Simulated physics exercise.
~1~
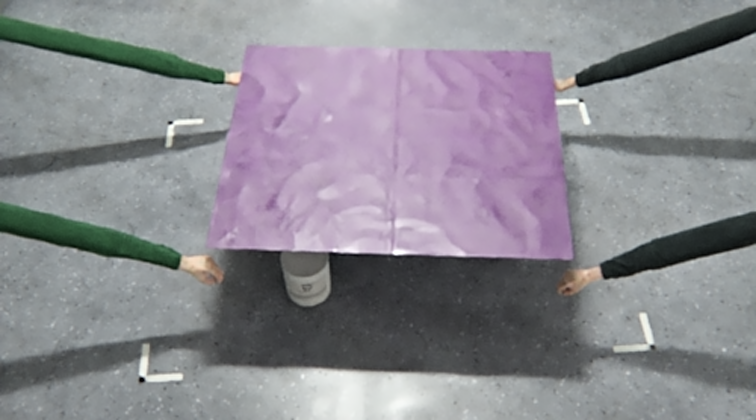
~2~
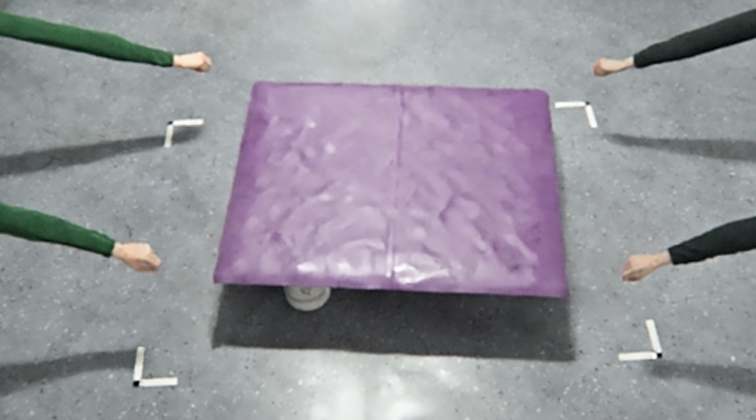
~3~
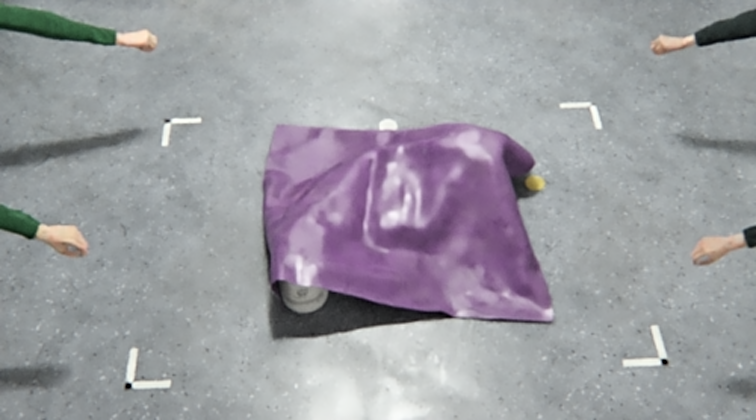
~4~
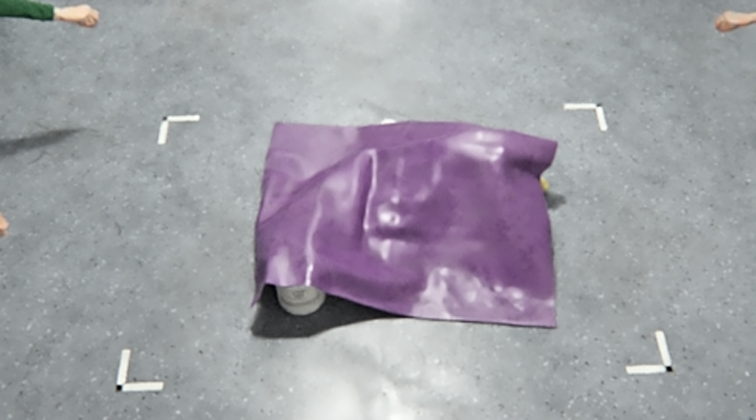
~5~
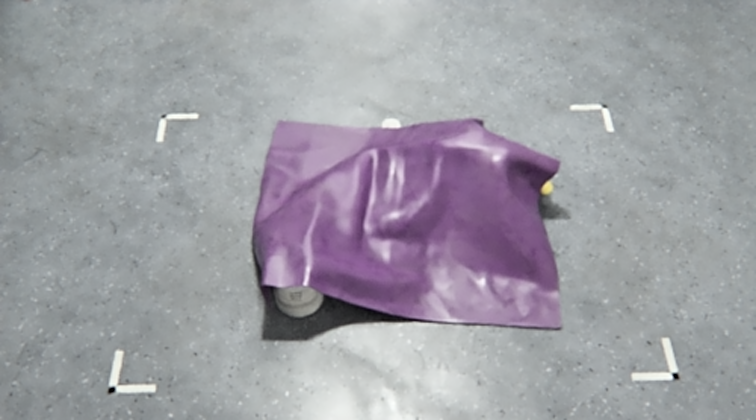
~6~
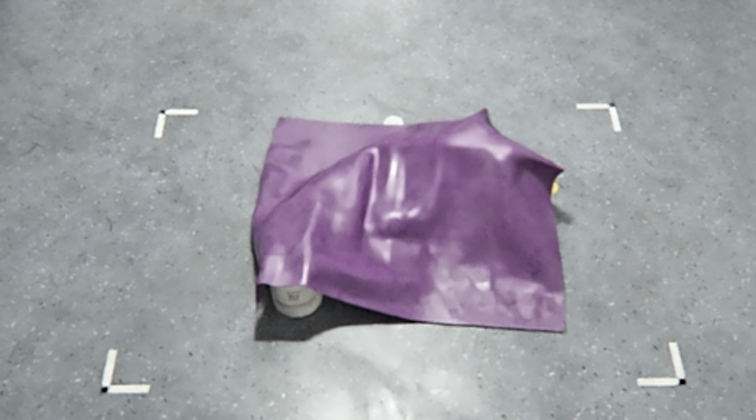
The video shows two pairs of arms holding a flat purple sheet over a speckled grey floor, then letting go and withdrawing. The sheet drops and drapes in folds over objects beneath, ending crumpled between white corner marks, a pale container still peeking out at its lower left.
